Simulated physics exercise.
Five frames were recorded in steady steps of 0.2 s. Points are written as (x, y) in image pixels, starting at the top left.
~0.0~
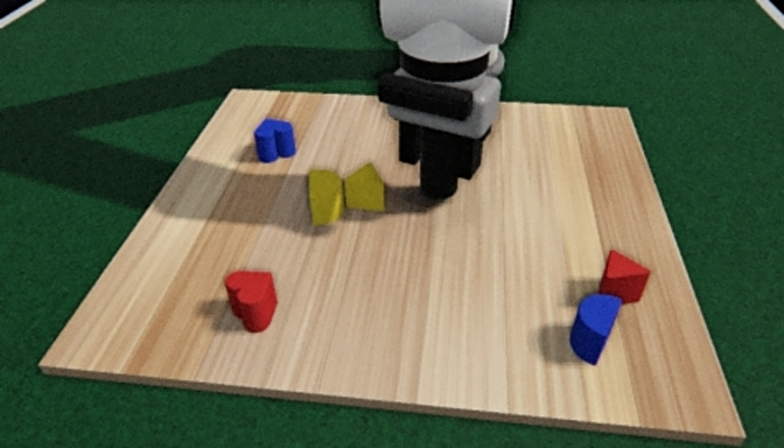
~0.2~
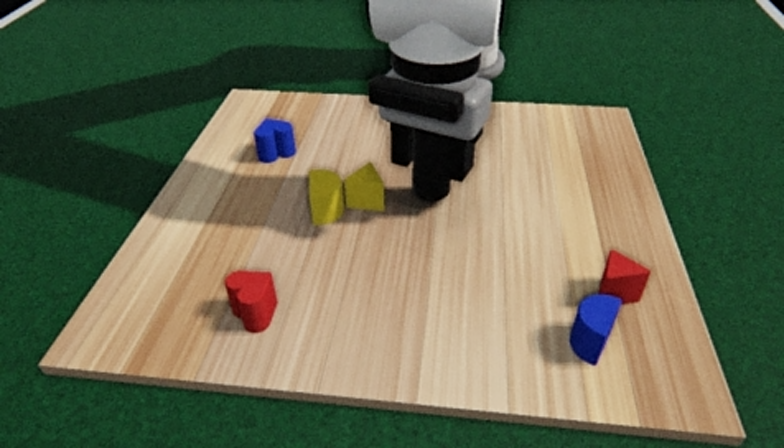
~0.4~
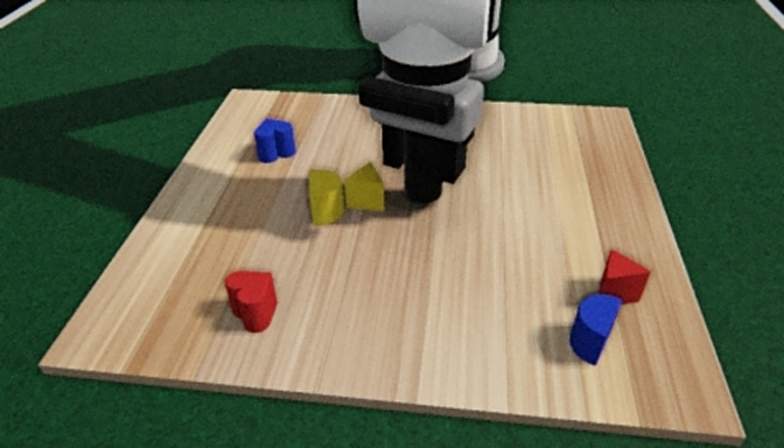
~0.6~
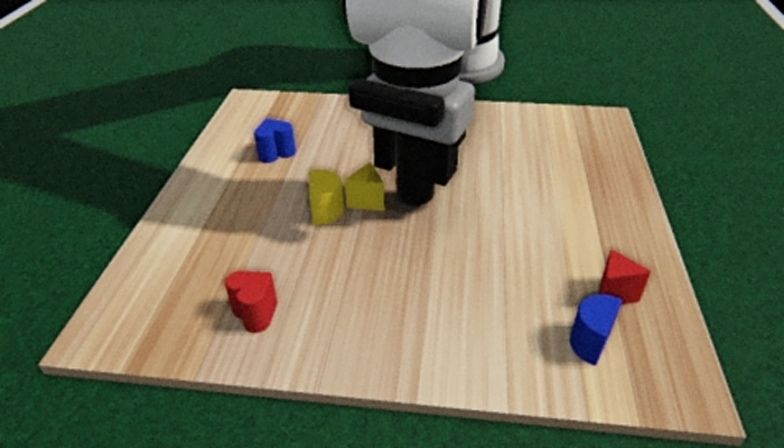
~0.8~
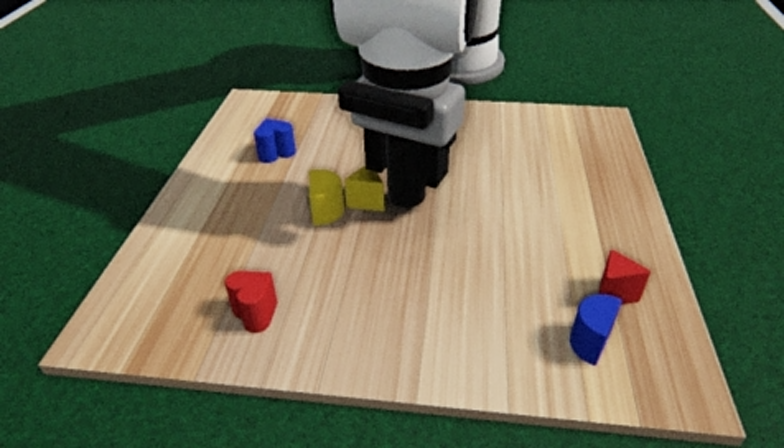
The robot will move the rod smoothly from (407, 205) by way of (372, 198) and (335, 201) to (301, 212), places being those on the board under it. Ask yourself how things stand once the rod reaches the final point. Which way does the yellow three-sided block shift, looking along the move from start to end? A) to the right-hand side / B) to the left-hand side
Letter A.
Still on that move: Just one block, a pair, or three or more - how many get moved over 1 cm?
The number of blocks that move over 1 cm is two.
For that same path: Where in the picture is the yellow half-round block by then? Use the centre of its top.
Its top middle is near (261, 198).
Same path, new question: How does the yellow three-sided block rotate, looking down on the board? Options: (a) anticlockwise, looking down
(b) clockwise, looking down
Correct choice: B.
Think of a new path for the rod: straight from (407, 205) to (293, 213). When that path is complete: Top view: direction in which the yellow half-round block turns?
It rotates counterclockwise.
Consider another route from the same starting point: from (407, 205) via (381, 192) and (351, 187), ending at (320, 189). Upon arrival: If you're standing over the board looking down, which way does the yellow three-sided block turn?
It swings round anticlockwise.
The first path, step by step. One third of the way, rod at (371, 191); yellow half-round block at (315, 181), turned 20° anticlockwise; yellow three-sided block at (339, 168), turned 25° clockwise.
Two thirds of the way, rod at (334, 193); yellow half-round block at (297, 186), turned 70° anticlockwise; yellow three-sided block at (303, 165), turned 25° clockwise.
At the end, rod at (300, 204); yellow half-round block at (261, 198), turned 80° anticlockwise; yellow three-sided block at (287, 166), turned 75° clockwise.
